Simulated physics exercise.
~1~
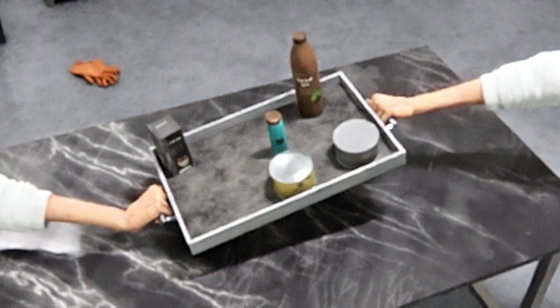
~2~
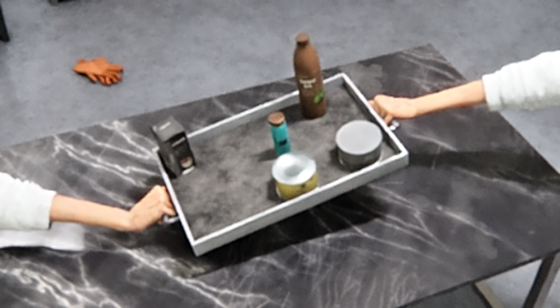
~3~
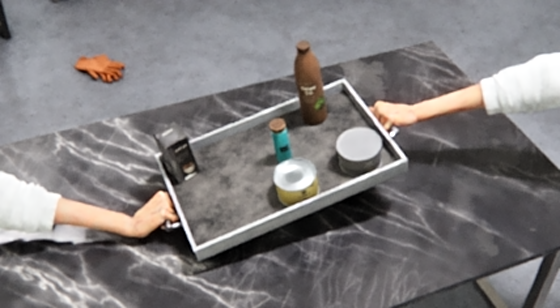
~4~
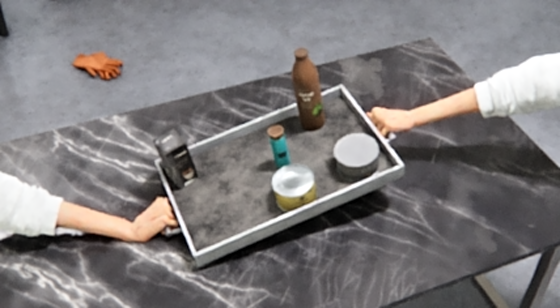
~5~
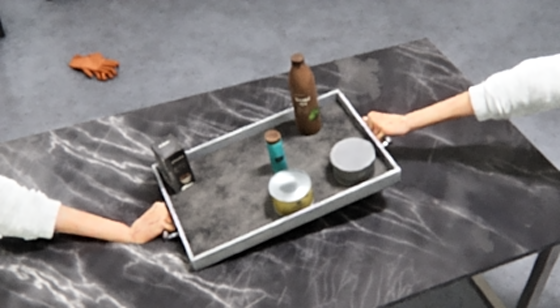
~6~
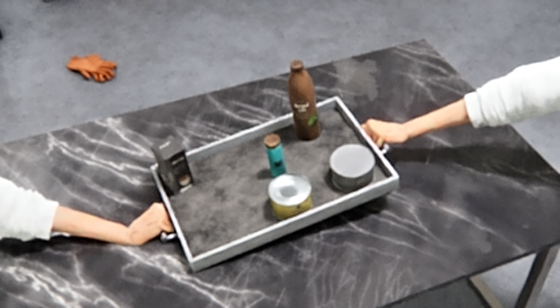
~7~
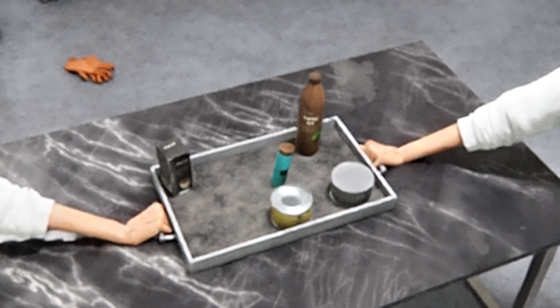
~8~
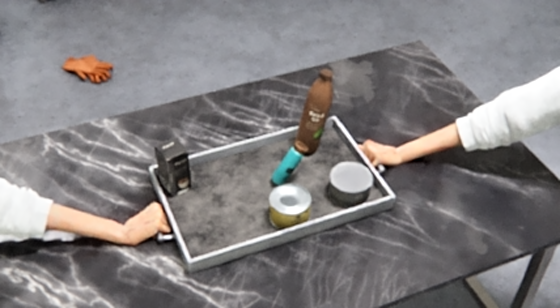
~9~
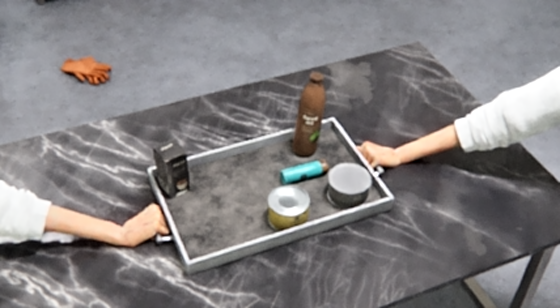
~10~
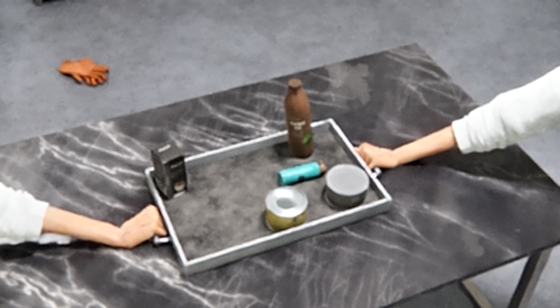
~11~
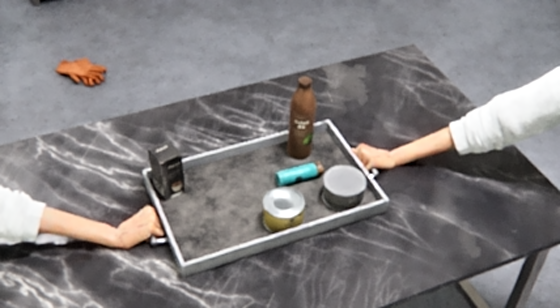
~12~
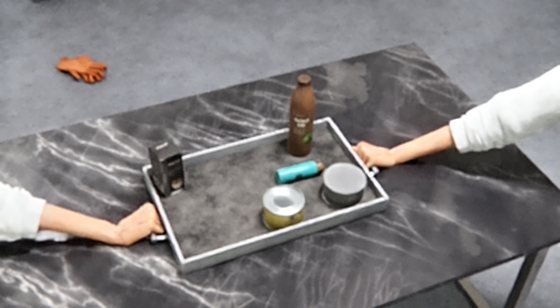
On a dark marbled table above a grey floor, seen from above at an angle, two hands hold a pale-rimmed tray by its ends. It carries a black carton at the left, a turquoise shaker with a brown cap near the middle, a tall brown bottle behind, and a yellow tub and a grey tub in front; an orange glove lies on the floor. The tray starts tilted, right side raised, and that side lowers until it lies flat on the table. The brown bottle rocks and settles upright, while the shaker topples to the right. It ends lying on its side, everything else standing.
